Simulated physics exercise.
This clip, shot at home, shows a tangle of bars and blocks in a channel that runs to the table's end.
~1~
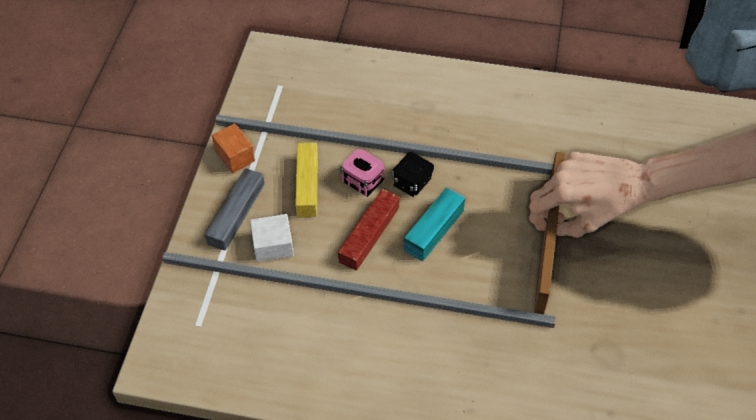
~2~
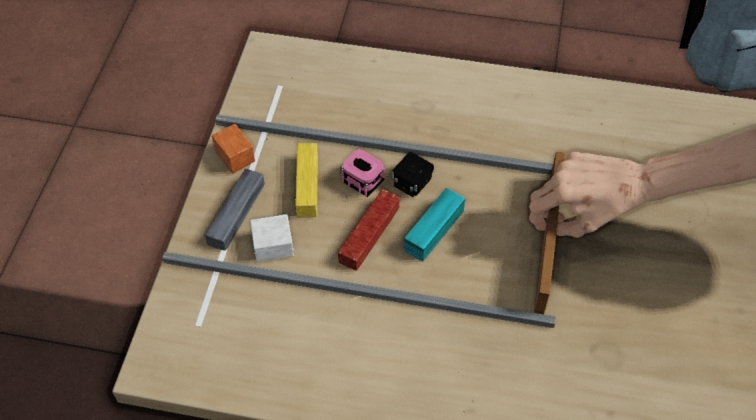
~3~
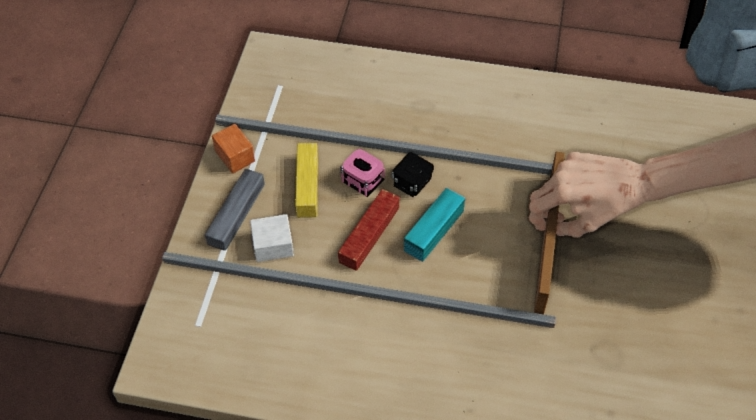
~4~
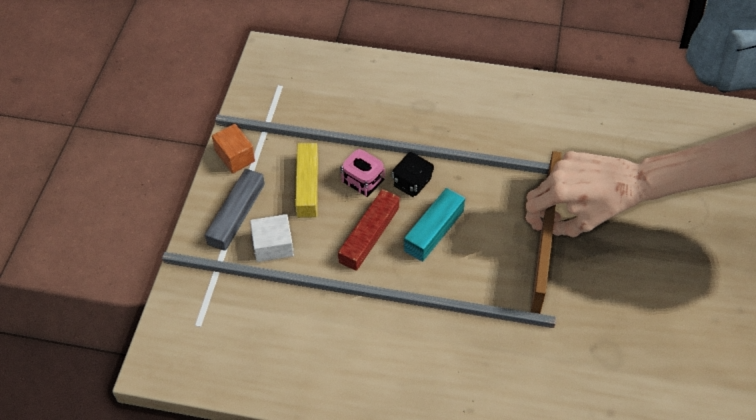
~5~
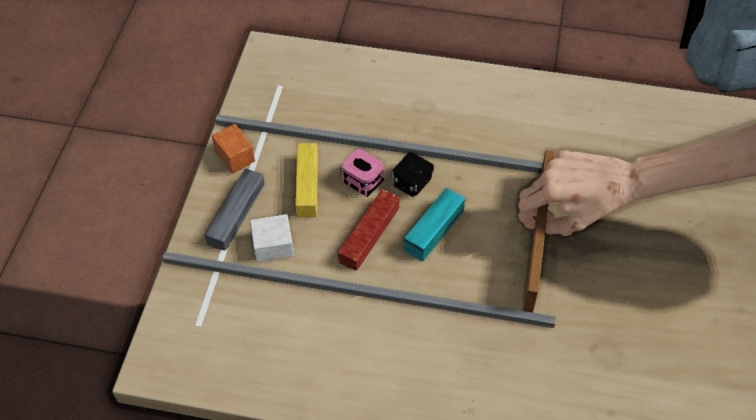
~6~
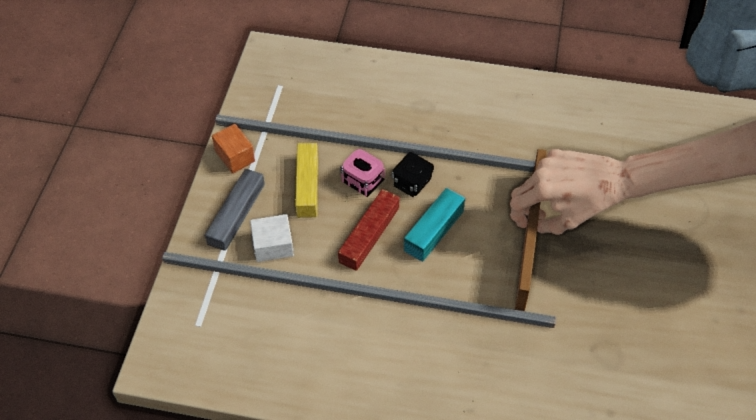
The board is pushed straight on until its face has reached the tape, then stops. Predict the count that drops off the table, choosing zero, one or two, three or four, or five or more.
The count that drops off is three or four.
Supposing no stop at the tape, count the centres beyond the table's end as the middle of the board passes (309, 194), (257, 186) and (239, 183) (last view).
The numbers past the end are 0, 2 and 4.
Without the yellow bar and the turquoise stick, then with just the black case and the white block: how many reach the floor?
The counts: 2 and 2.
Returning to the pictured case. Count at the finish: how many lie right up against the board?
It ends up touching 2.
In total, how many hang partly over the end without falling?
The total here is 1.
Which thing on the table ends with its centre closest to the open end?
It's the pink case.
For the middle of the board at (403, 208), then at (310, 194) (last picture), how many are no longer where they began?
First 4, then 8.
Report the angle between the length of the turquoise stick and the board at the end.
Angle: Around 0°.
Soon after, none off yet; orange block at rest near (234, 149); grey stick at rest near (236, 209); white block at rest near (272, 238).
At rest, the number that fall off is three or four; fallen, yellow bar, white block, grey stick and orange block.
